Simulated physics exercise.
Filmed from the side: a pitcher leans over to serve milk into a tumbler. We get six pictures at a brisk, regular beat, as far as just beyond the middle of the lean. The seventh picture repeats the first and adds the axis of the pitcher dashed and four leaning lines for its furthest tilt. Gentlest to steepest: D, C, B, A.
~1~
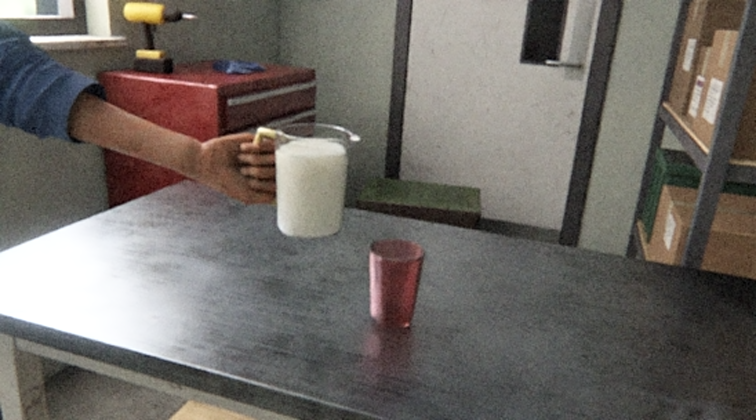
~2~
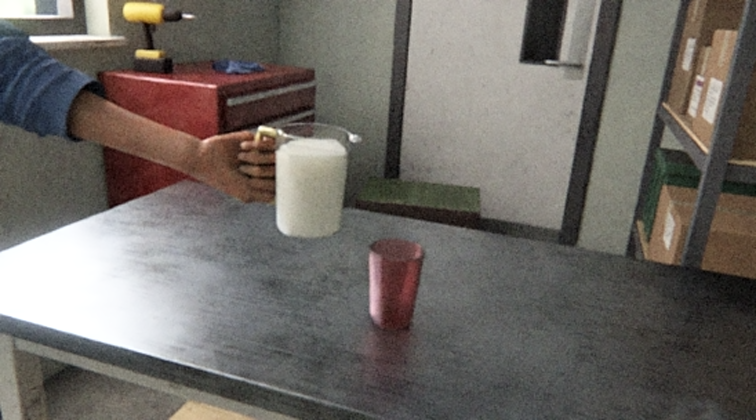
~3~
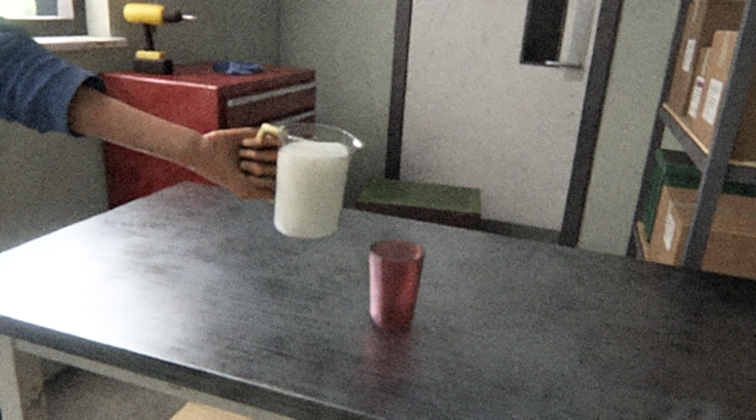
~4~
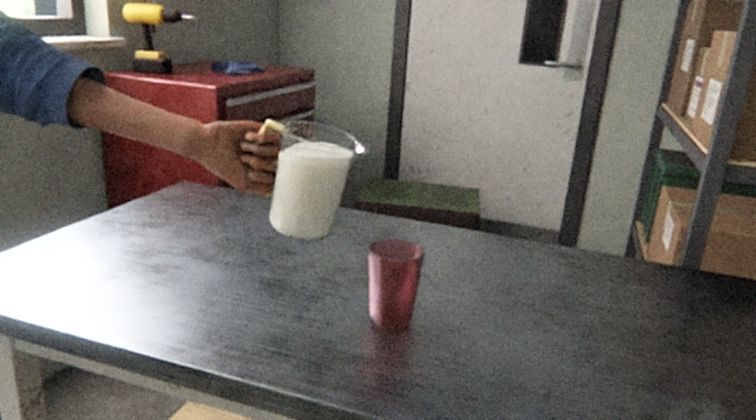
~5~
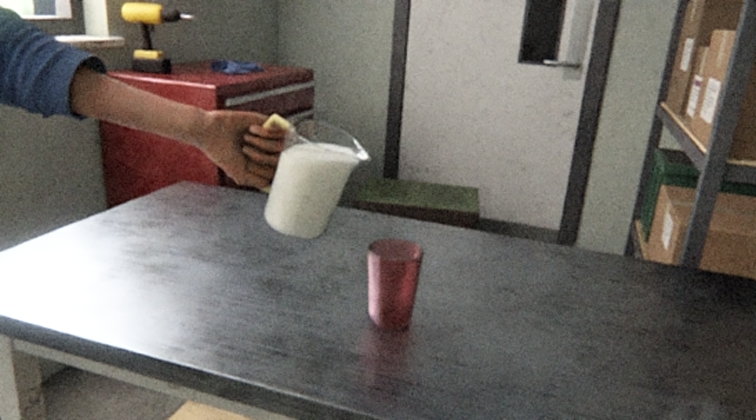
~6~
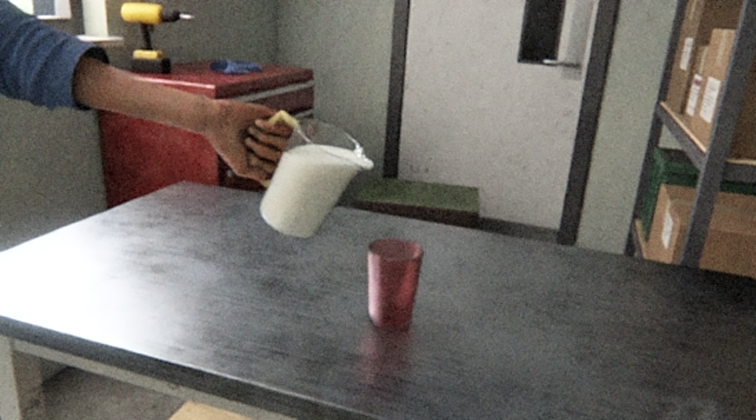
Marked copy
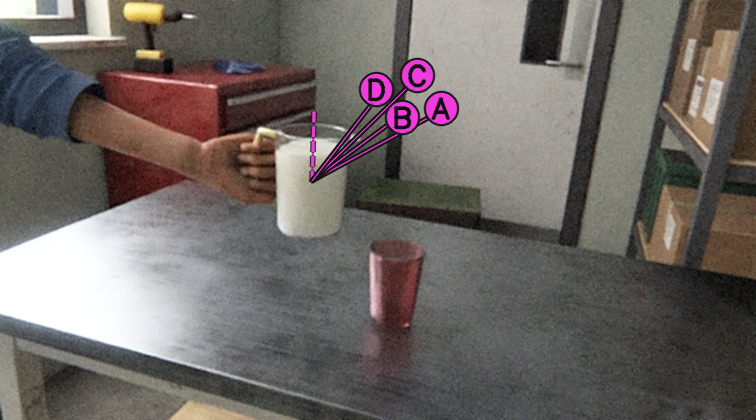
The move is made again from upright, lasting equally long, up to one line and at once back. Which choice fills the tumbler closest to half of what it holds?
The answer is mark B.
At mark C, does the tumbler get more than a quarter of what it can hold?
Yes.
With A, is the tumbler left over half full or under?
Over half.
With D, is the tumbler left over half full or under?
Under half.
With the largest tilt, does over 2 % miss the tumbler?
No.
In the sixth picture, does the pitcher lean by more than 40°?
No.
On the marked copy, A at (427, 118); B at (386, 125); C at (406, 88); D at (369, 106).
With A, the tumbler ends with about 66 % of what it can hold.
With B, the tumbler ends with about 47 % of what it can hold.
With C, the tumbler ends with about 31 % of what it can hold.
With D, the tumbler ends with about 19 % of what it can hold.
